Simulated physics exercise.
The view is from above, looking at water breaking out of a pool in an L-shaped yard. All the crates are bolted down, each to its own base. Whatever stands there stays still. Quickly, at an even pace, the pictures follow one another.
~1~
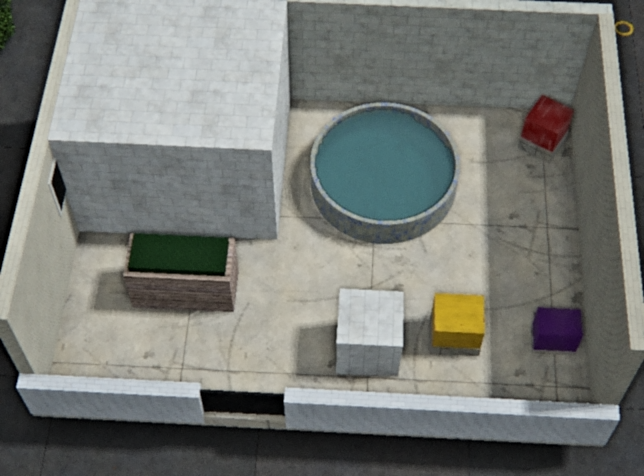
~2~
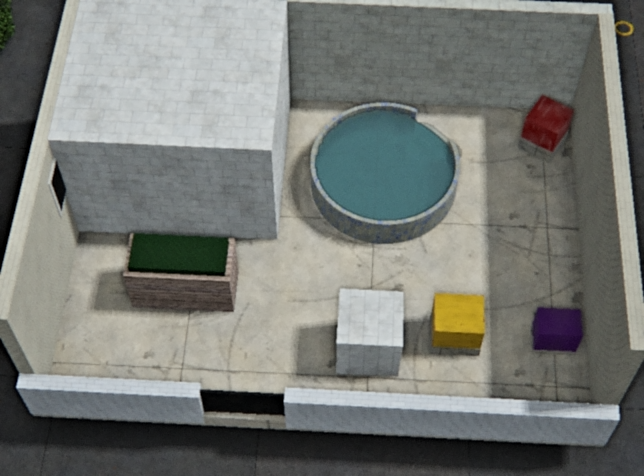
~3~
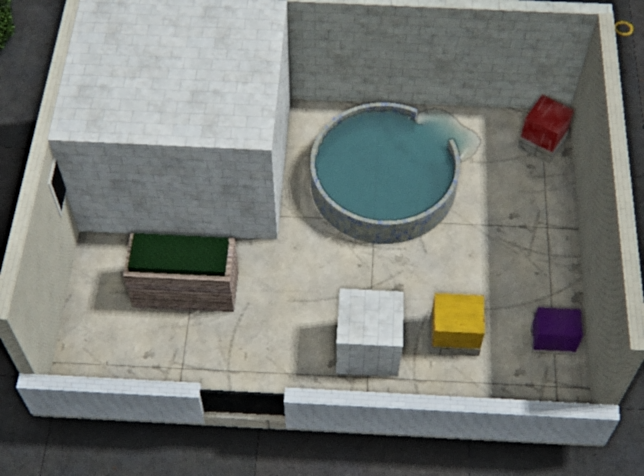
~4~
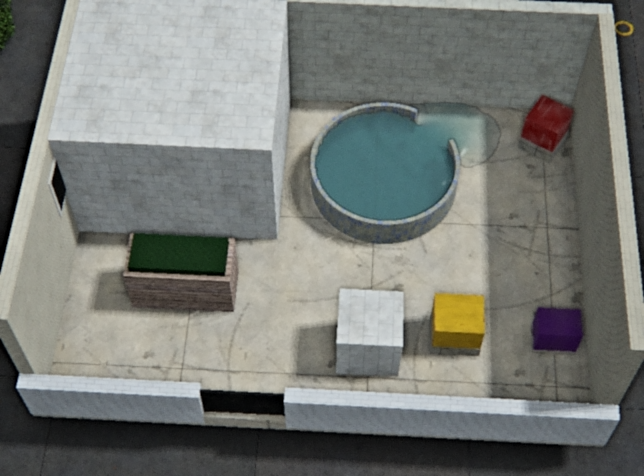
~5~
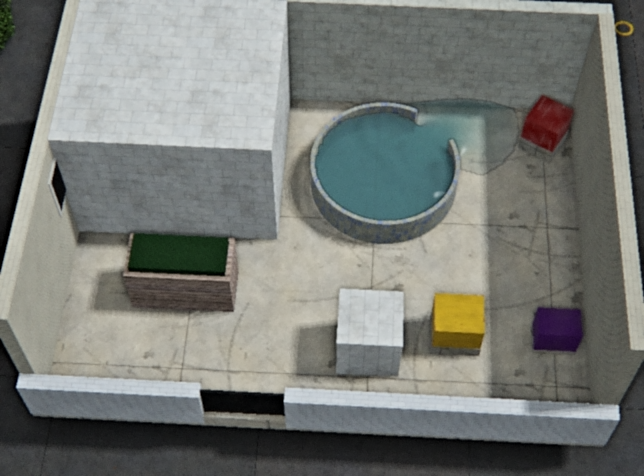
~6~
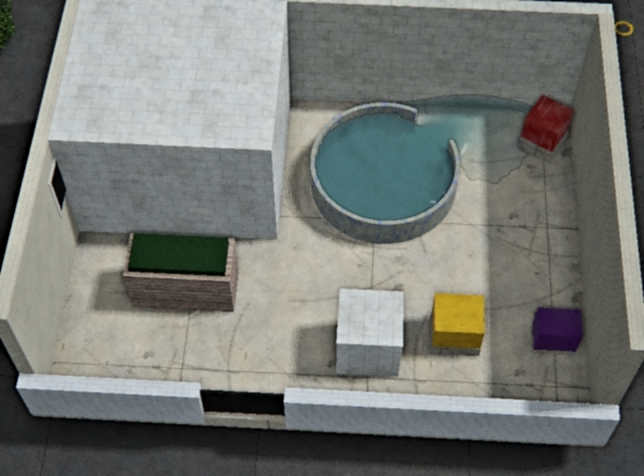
The footage shows a round pool of still water in a walled yard with coloured blocks; a gap opens on its far side, and water pours out, spreading across the paving toward the back wall and the red block.
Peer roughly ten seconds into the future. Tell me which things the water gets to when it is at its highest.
Here is how it goes: The yellow crate is never reached, the red crate is reached, the purple crate is reached.
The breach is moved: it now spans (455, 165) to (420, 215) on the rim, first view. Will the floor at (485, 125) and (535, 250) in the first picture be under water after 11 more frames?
Untouched, submerged.
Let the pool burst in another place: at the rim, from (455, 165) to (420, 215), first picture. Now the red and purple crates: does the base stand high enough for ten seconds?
First the red crate: It is never reached; then the purple crate: It gets reached.
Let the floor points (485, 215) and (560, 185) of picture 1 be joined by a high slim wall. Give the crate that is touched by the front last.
It is the crate marked yellow.
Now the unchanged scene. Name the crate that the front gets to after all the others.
My answer is the yellow crate.
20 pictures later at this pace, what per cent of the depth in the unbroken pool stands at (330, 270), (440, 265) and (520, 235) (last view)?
About 0, 0 and 12 per cent.
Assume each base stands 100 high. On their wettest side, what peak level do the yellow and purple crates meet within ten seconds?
In turn 60 and 160 per cent.
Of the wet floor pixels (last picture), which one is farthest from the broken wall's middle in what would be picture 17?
I would point to (571, 263).
A moment on, water covers 10 % of the floor; the yellow crate not reached, the red crate water round its plinth, the purple crate not reached.
Next, water covers 15 % of the floor; the yellow crate not reached, the red crate water round its plinth, the purple crate not reached.
Then, water covers 35 % of the floor; the yellow crate water round its plinth, the red crate water round its plinth, the purple crate water round its plinth.
Later, water covers 60 % of the floor; the yellow crate water round its plinth, the red crate water round its plinth, the purple crate water round its plinth.
In the end, water covers 90 % of the floor; the yellow crate stayed above the water, the red crate was topped, the purple crate was topped.
